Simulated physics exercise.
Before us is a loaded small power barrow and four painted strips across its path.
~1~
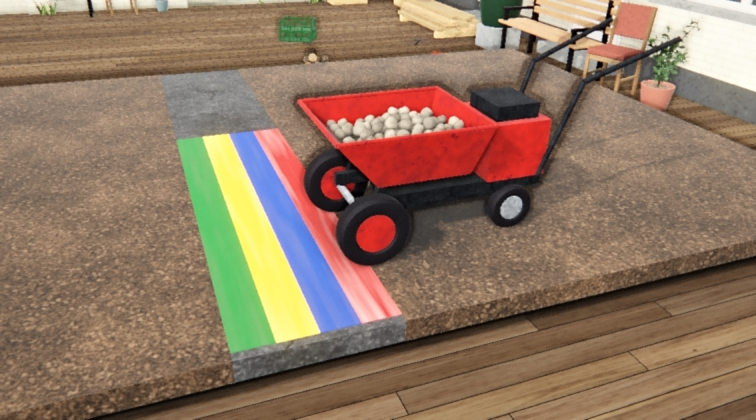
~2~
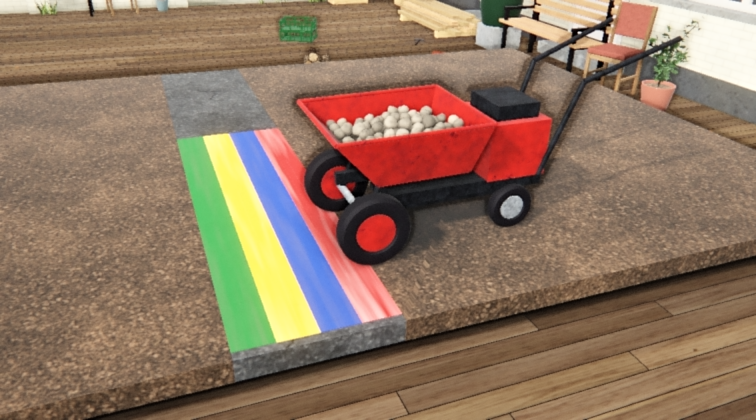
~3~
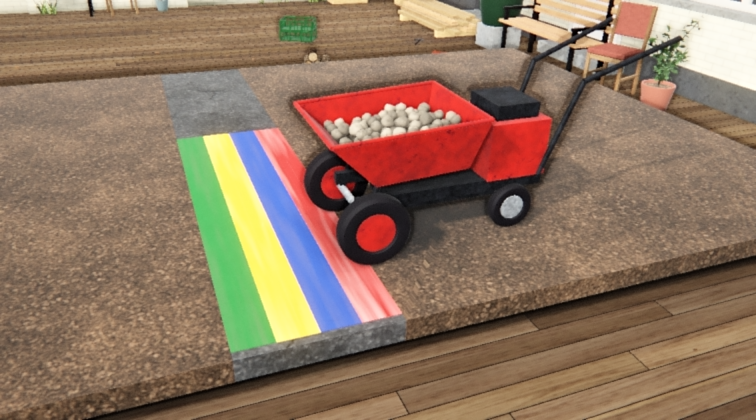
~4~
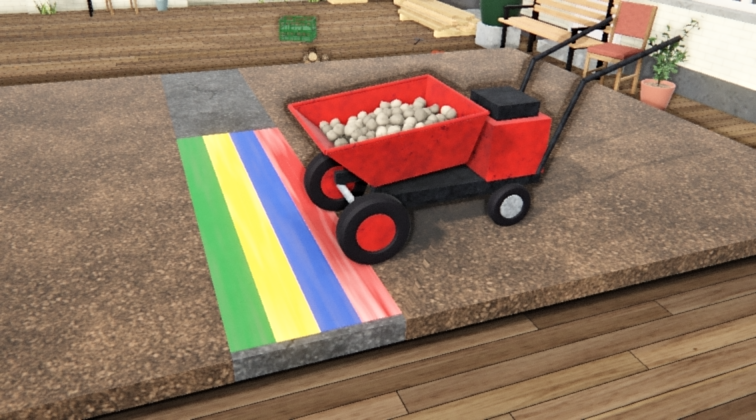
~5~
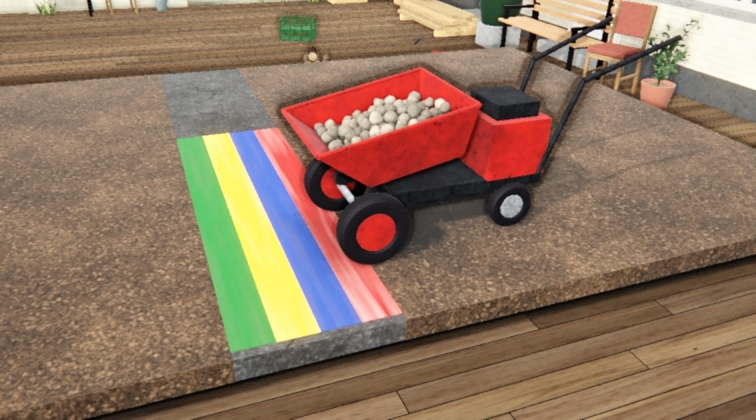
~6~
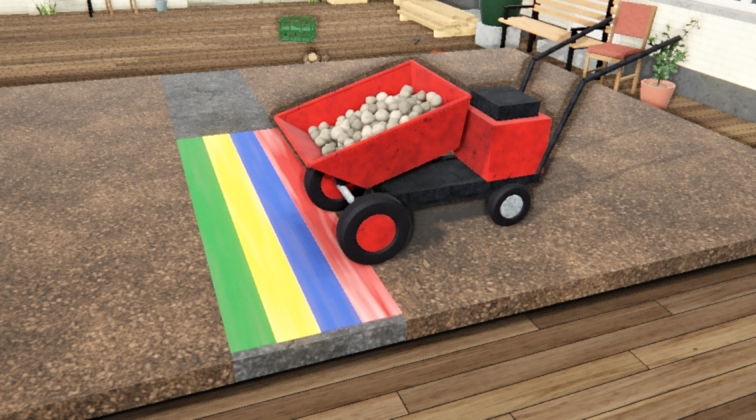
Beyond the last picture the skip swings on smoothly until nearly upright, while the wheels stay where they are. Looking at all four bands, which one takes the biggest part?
That would be the green band.
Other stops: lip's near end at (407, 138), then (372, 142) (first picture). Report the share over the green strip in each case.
In turn 10 and 20 in a hundred.
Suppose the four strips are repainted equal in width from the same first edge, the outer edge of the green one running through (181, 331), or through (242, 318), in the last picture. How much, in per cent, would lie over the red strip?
Roughly 0 per cent first, then 0 per cent.
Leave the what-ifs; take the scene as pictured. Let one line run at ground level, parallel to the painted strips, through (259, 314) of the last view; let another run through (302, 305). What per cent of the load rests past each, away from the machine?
That's 60 per cent for the first and 70 per cent for the second.
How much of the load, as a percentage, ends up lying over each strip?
Red: About 0; blue: About 0; yellow: About 10; green: About 35.
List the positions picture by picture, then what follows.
Lip of the skip at (338, 146), level; top of the load at (407, 125), river pebbles; red strip at (364, 288); blue strip at (325, 296); yellow strip at (285, 305); green strip at (243, 313), in the first picture.
Lip of the skip at (337, 147), level; top of the load at (417, 129), in the second picture.
Lip of the skip at (332, 149), tipped barely; top of the load at (414, 127), in the third picture.
Lip of the skip at (326, 152), tipped a little; top of the load at (415, 123), in the fourth picture.
Lip of the skip at (318, 158), tipped a little; top of the load at (419, 121), in the fifth picture.
Lip of the skip at (309, 165), tipped clearly; top of the load at (411, 117); red strip at (364, 288); blue strip at (326, 296); yellow strip at (286, 304); green strip at (244, 313), in the sixth picture.
Soon, skip tipped steeply; all in the skip.
A while on, skip tipped right over; most in the skip; a small part over the yellow strip; about a quarter over the green strip; a stray few off the paint.
Towards the end, skip tipped right over; about a quarter in the skip; a small part over the yellow strip; about a third over the green strip; about a quarter off the paint.
Finally, skip tipped right over; about a quarter in the skip; none over the red strip; none over the blue strip; a small part over the yellow strip; about a third over the green strip; about a quarter off the paint.
